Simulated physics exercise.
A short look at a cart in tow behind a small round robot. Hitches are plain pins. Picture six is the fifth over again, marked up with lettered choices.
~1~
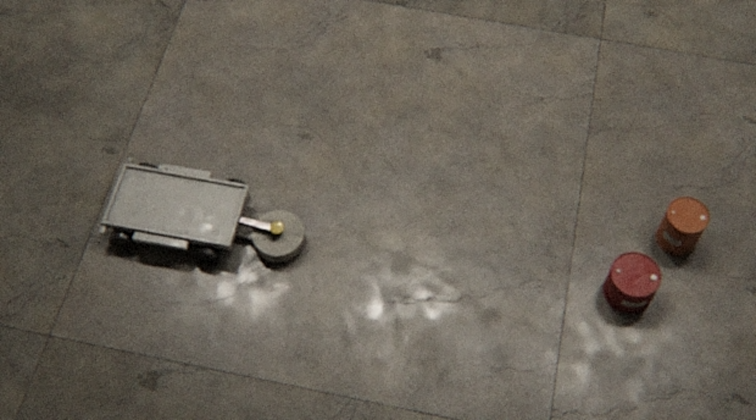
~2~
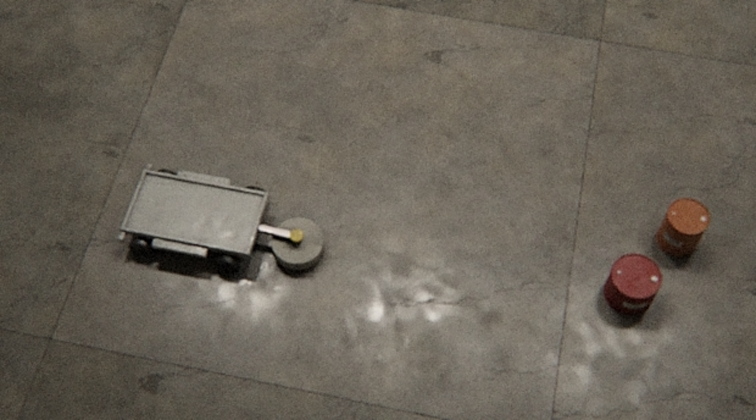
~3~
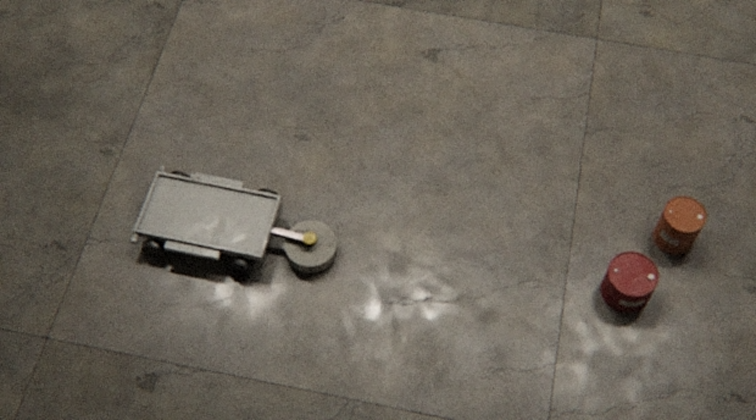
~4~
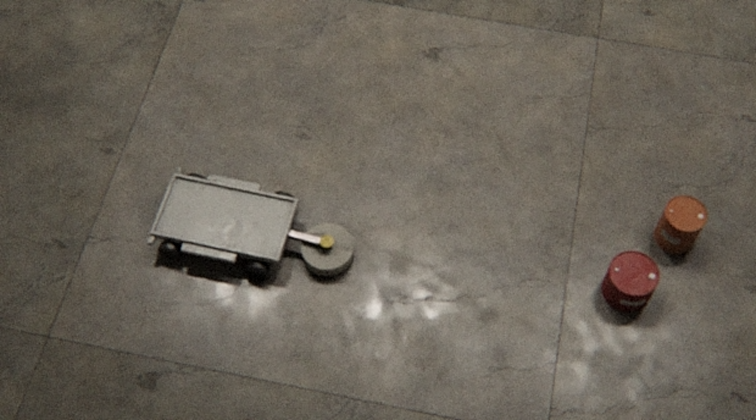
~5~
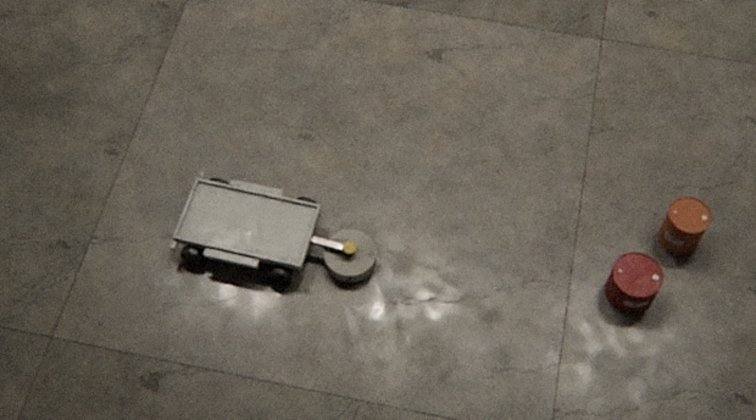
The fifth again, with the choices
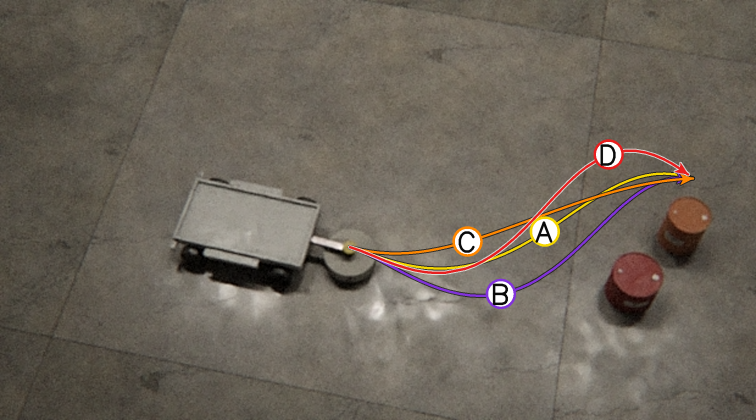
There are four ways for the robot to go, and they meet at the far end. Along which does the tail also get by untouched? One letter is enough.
D.
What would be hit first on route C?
It meets the orange keg.
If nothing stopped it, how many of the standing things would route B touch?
Two.
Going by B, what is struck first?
It meets the red tub.
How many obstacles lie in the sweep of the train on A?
It touches one.
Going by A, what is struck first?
It meets the orange keg.
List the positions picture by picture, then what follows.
In the first picture, robot (278, 234); white cart (176, 205); red tub (627, 292).
In the second picture, robot (298, 242); white cart (196, 212); red tub (628, 293).
In the third picture, robot (311, 245); white cart (208, 215); red tub (625, 291).
In the fourth picture, robot (327, 248); white cart (225, 217); red tub (626, 290).
In the fifth picture, robot (350, 254); white cart (248, 223); red tub (629, 292); orange keg (677, 238).
On the marked copy, A from (350, 247) via (537, 236) to (693, 179); B from (350, 247) via (537, 280) to (690, 178); C from (350, 247) via (522, 223) to (693, 179); D from (350, 247) via (532, 221) to (688, 175).
Following D. Soon after the start, robot (489, 263), cart (384, 255).
Later, robot (584, 175), cart (505, 217).
In the end, robot (690, 186), cart (594, 181); nothing has been touched.
As for the rest, A meets the orange keg; B meets the red tub and orange keg; C meets the orange keg.
